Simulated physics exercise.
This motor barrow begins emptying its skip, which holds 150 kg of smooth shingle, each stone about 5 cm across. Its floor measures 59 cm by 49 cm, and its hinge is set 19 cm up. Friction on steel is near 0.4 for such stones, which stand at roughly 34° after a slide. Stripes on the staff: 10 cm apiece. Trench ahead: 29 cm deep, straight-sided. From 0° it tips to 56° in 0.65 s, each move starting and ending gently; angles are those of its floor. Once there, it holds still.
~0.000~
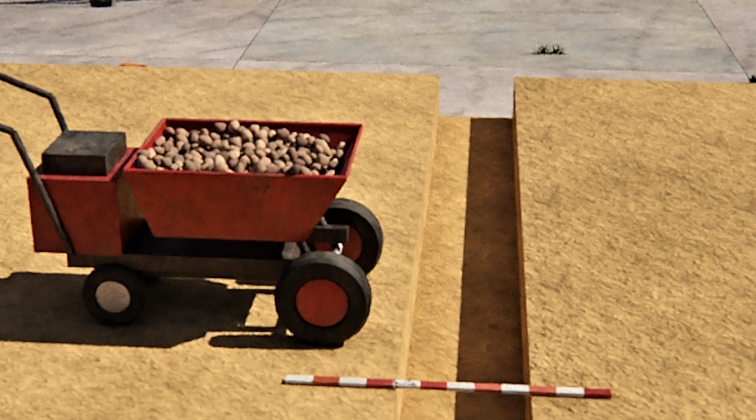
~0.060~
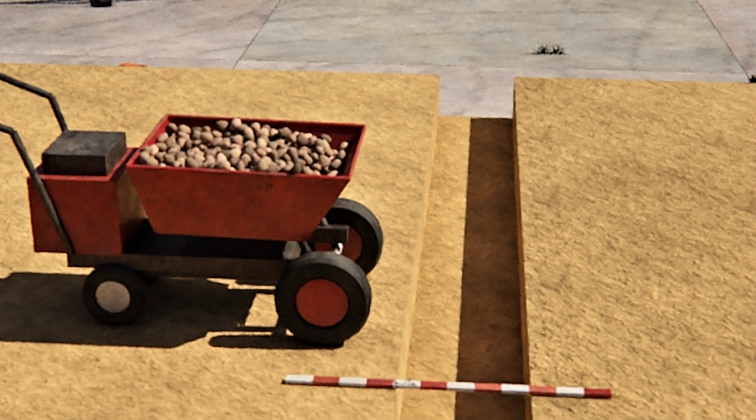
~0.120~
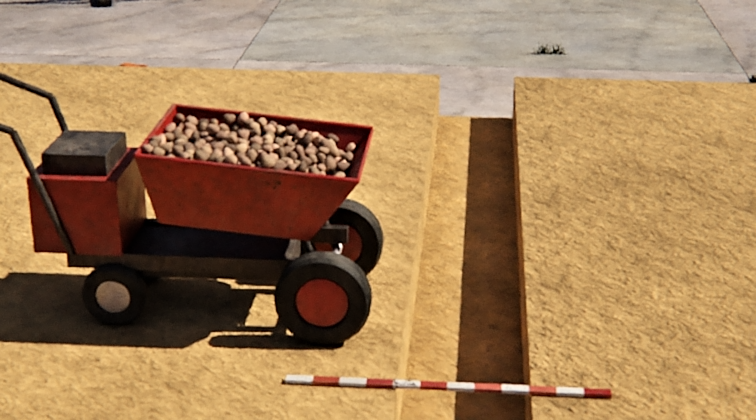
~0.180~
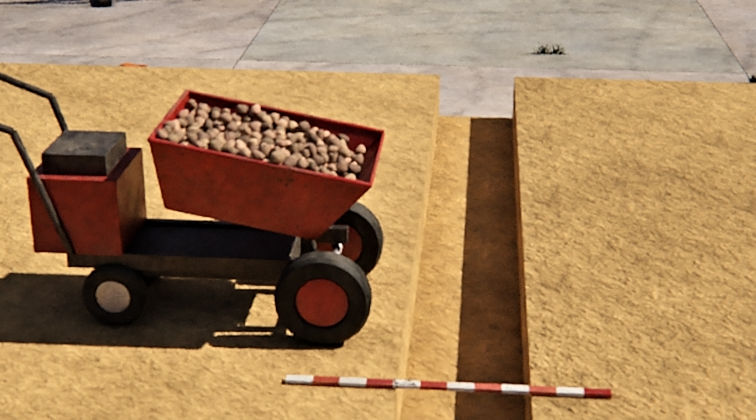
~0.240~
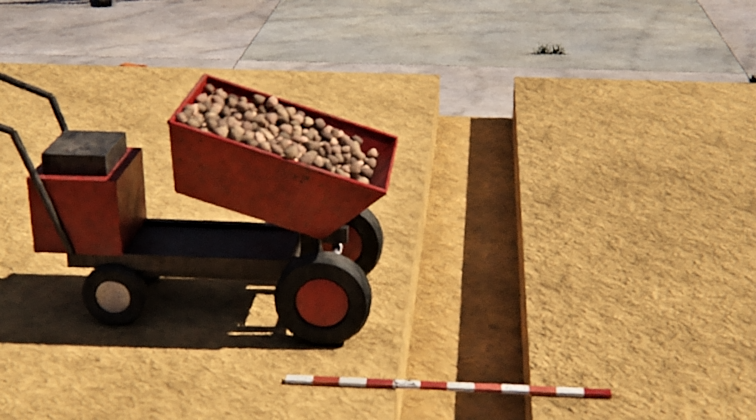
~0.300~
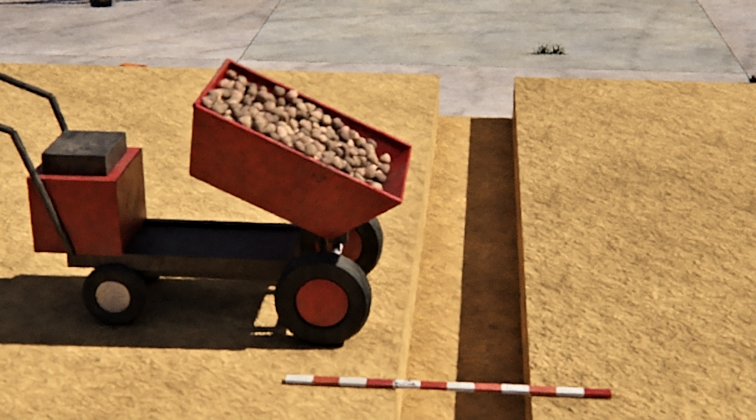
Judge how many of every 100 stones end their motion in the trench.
I would put it near 33 out of 100.
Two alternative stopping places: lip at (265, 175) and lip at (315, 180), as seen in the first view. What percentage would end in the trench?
I'd say some 60 per cent and some 45 per cent.
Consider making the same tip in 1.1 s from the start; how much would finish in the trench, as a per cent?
Trench share: Approx. 45%.
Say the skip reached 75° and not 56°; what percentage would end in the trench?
With that change, near 50 per cent.
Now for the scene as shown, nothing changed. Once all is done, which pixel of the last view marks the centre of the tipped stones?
Look at roughly (520, 359).
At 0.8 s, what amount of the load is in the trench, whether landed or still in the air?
Something like 15 in a hundred.
After 0.5 s the floor is at 48°; 100 % in the skip; the foremost stones are at (418, 204).
After 0.8 s the floor is at 56°; 87 % in the skip, 13 % in the trench; the foremost stones are at (516, 291).
After 1.1 s the floor is at 56°; 49 % in the skip, 21 % in the trench, 29 % past the trench; the foremost stones are at (673, 332).
After 3.0 s the floor is at 56°; 37 % in the skip, 33 % in the trench, 30 % past the trench; the foremost stones are past the picture's edge.
